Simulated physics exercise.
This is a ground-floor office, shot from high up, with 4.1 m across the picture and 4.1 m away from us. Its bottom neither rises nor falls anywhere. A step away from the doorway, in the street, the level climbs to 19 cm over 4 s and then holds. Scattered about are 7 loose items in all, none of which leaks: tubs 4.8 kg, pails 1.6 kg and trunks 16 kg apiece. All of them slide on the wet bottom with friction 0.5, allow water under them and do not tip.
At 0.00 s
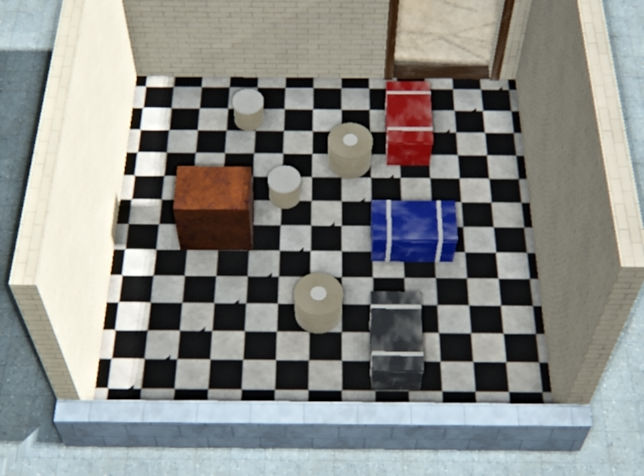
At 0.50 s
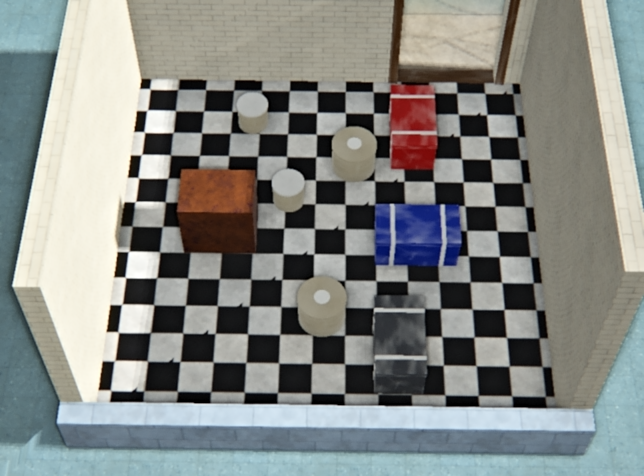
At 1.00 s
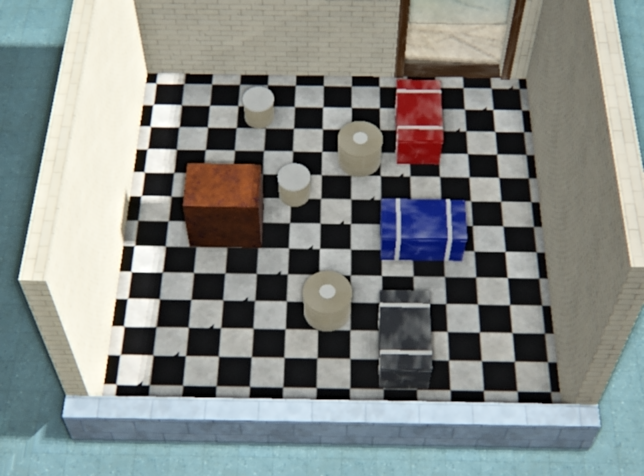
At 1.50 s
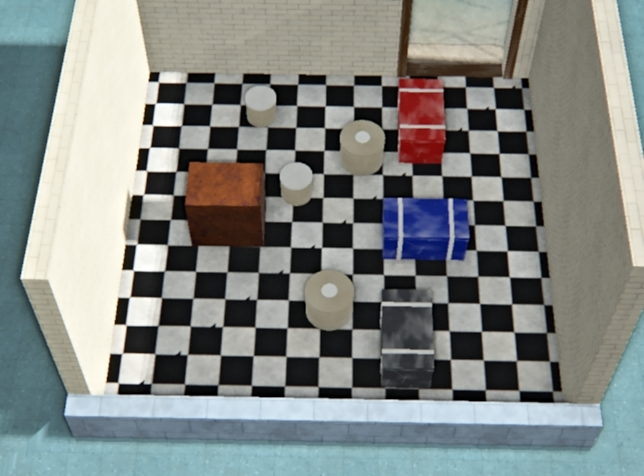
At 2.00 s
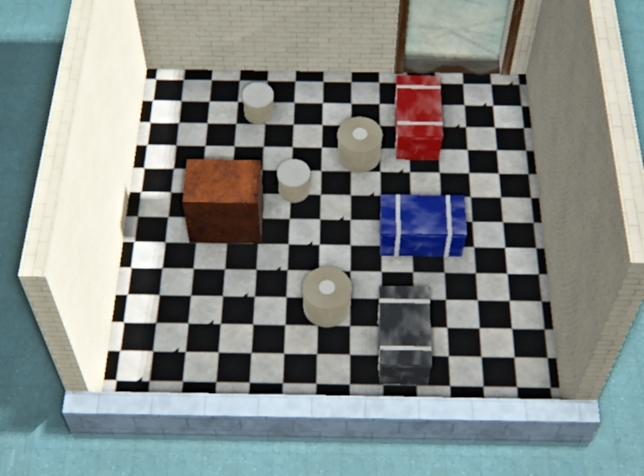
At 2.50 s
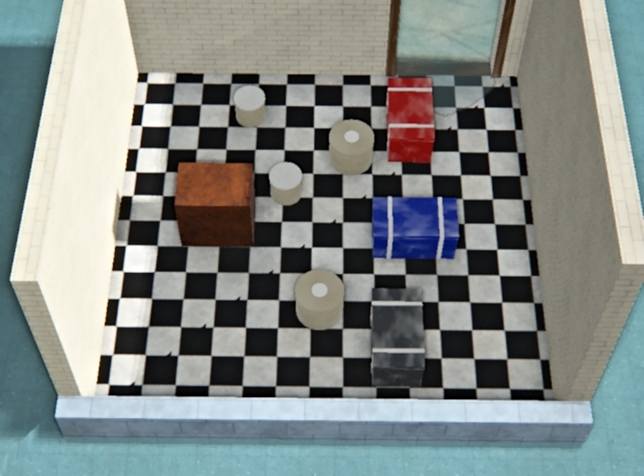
Water creeps in at the back-right doorway of a ground-floor office with a black-and-white checked floor, seen from high above. Four pale pails stand around the middle, with a brown block at left and red, blue and dark grey trunks from back to front at right. The view sways slightly as water covers the doorway and a thin patch spreads inside behind the red trunk, while every object stays put.
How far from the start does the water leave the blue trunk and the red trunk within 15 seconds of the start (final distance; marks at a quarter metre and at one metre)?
Well, the blue trunk winds up a long way off, while the red trunk winds up a long way off.
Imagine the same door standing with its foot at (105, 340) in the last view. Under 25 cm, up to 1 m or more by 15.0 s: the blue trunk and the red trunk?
The blue trunk drifts well away and the red trunk drifts well away.
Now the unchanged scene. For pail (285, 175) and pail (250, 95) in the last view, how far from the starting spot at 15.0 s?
Respectively 140 and 150 cm.
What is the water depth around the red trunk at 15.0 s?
Around 11 cm.
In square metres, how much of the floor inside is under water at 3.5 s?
At that time the wet patch spans about 2.0 m2.
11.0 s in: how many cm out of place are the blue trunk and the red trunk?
About 200 cm and 250 cm, respectively.
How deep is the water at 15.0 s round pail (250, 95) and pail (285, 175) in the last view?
First about 8 cm, second about 7 cm.
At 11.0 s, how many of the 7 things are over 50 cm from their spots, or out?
Count: 6.
After 3.5 s the blue trunk is near (416, 217), 0.0 m from its start, aground; the red trunk is near (410, 109), 0.0 m from its start, aground; 0 afloat.
After 6.8 s the blue trunk is near (396, 272), 0.7 m from its start, aground; the red trunk is near (361, 209), 1.4 m from its start, aground; 1 afloat.
After 11.0 s the blue trunk is near (222, 331), 2.2 m from its start, afloat; the red trunk is near (230, 251), 2.5 m from its start, afloat; 7 afloat.
After 15.0 s the blue trunk is near (172, 280), 2.4 m from its start, afloat; the red trunk is near (257, 243), 2.3 m from its start, afloat; 7 afloat.
